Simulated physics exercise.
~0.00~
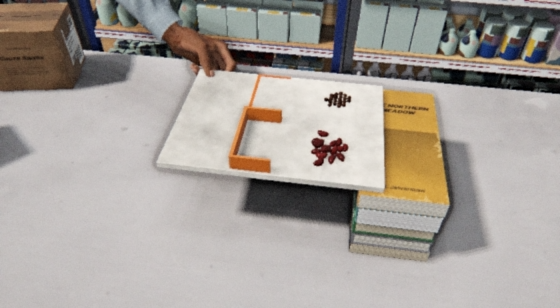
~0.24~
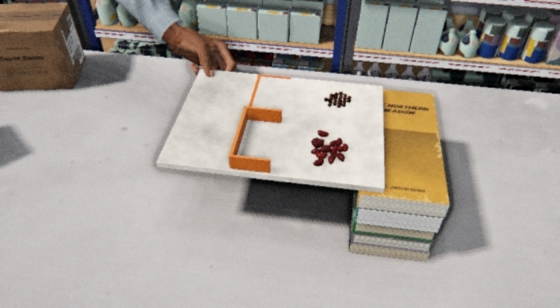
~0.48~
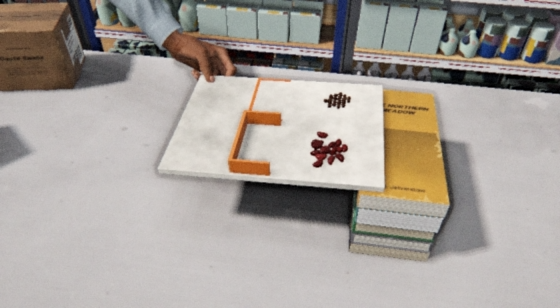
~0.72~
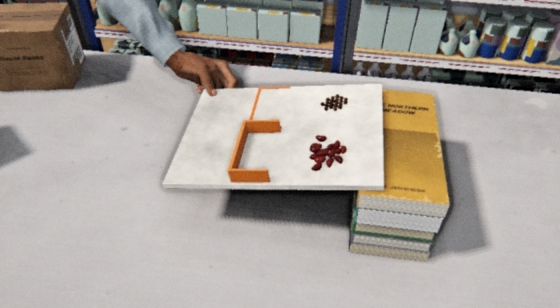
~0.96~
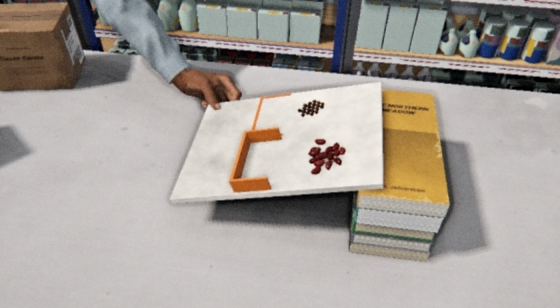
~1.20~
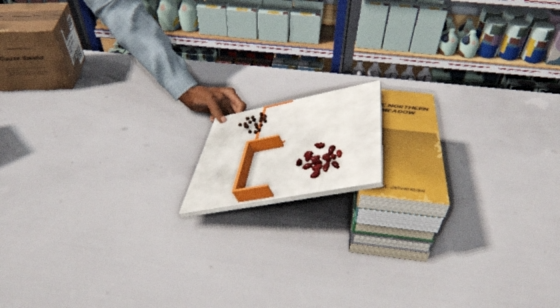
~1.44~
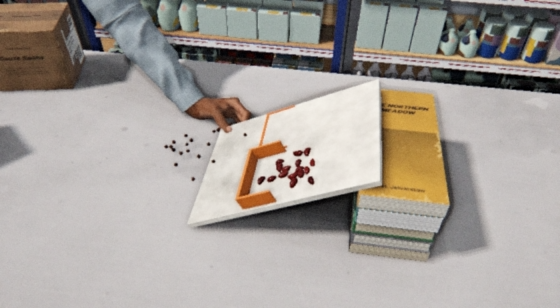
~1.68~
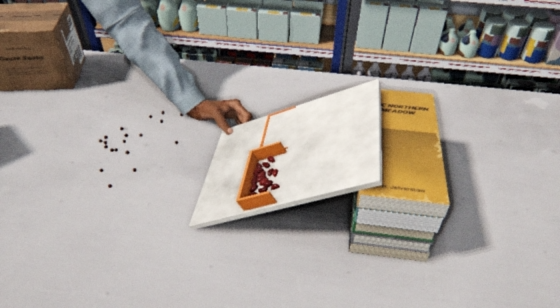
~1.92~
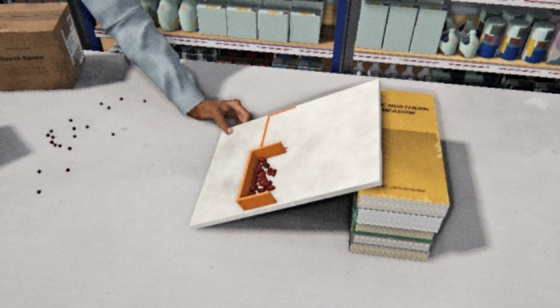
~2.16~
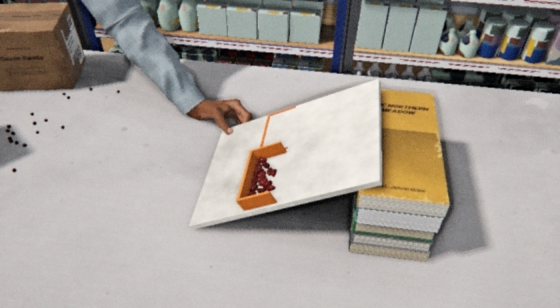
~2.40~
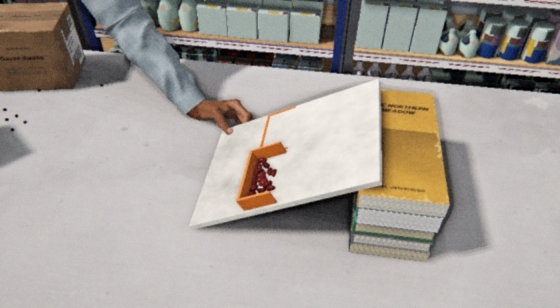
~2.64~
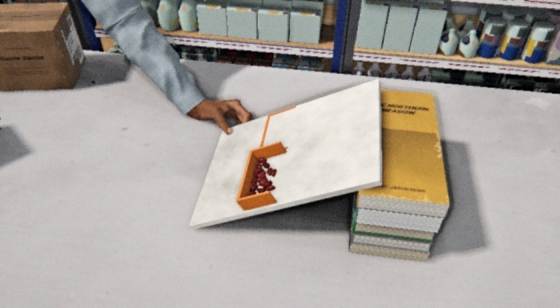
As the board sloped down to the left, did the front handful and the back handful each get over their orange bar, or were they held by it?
The front handful of red pieces was held by its orange bar, but the back handful of dark bits got over its bar.
On a pale shop counter, a hand lowered the left end of a white board propped on books; small dark bits at the back slid past their orange bar and rolled away left out of view, while the red pieces gathered behind the front bar.
